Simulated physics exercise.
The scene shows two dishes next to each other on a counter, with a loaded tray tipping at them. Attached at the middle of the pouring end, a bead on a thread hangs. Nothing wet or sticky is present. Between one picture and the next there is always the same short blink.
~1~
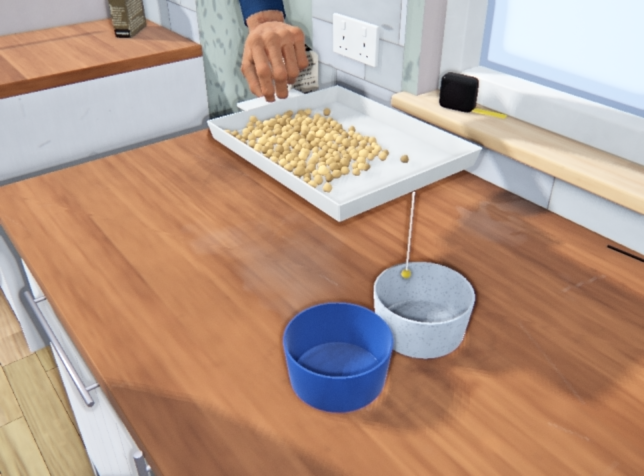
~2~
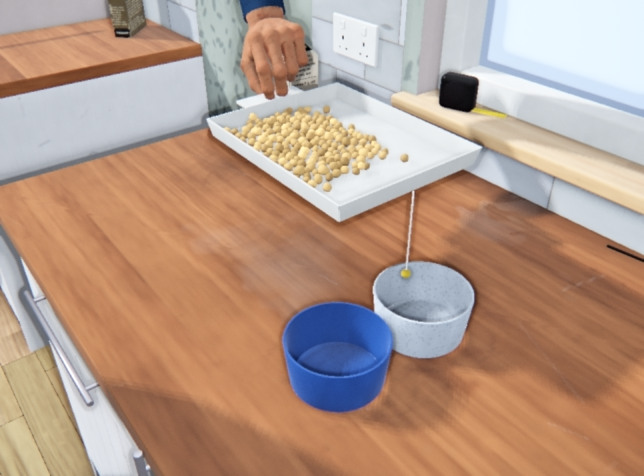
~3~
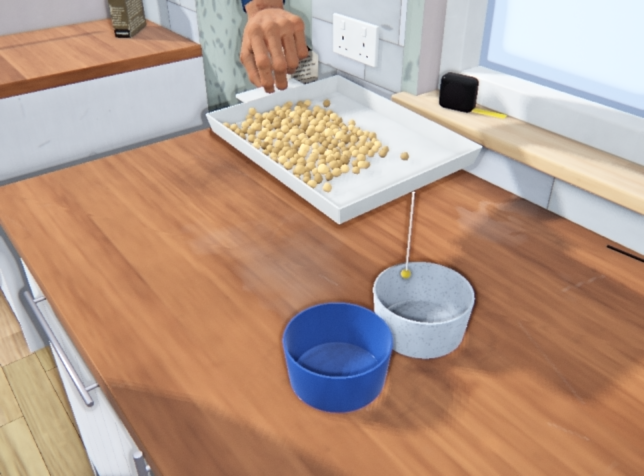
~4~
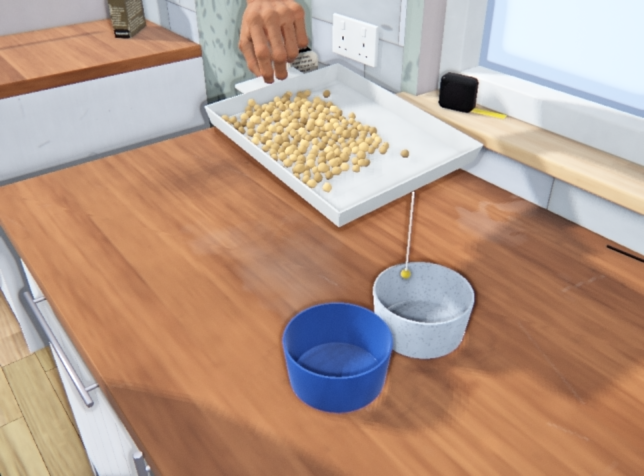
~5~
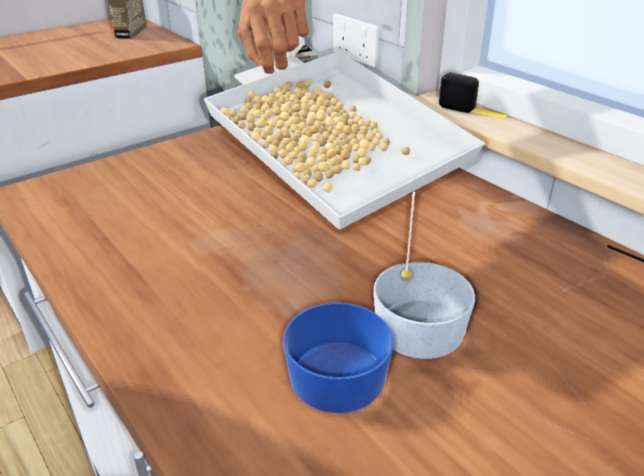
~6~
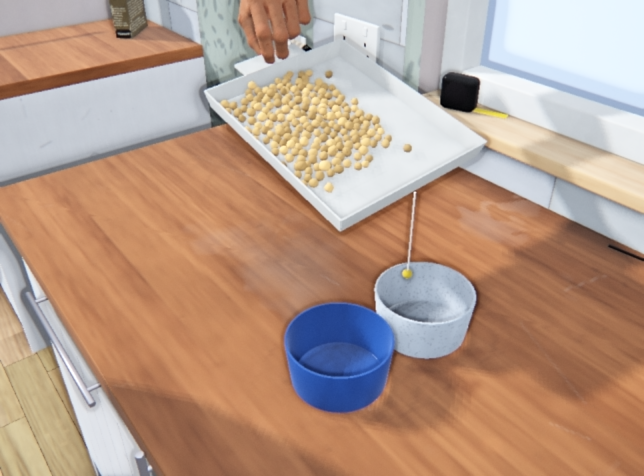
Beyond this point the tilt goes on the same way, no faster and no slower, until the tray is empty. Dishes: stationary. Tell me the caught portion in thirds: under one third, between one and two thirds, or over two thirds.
It comes to over two thirds.
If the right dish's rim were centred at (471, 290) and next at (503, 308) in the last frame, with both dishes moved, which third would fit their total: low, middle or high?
Try 1 - in the middle band; try 2 - under a third.
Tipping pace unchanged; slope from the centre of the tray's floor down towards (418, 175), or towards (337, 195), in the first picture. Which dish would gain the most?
The rightmost dish, then the leftmost dish.
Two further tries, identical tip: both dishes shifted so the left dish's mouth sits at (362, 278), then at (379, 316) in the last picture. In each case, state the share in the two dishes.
10 %, then 60 %.
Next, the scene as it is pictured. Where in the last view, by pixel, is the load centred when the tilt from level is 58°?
The load is centred near (337, 157).
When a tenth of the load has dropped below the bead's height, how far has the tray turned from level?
That happens at around 105°.
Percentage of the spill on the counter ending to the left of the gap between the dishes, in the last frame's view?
Some 60 %.
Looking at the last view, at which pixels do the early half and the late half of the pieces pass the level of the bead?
Early-half point (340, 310); late-half point (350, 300).
Soon after the last picture, tray tipped steeply; nearly all on the tray; a stray few in the left dish; a stray few in the air.
A little later, tray tipped right over; nearly all on the tray; a stray few in the left dish; a stray few outside both; a stray few in the air.
Later still, tray tipped past a quarter turn; most in the left dish; a small part in the right dish; a small part outside both.
At rest, tray tipped past a quarter turn; most in the left dish; a small part in the right dish; a small part outside both.
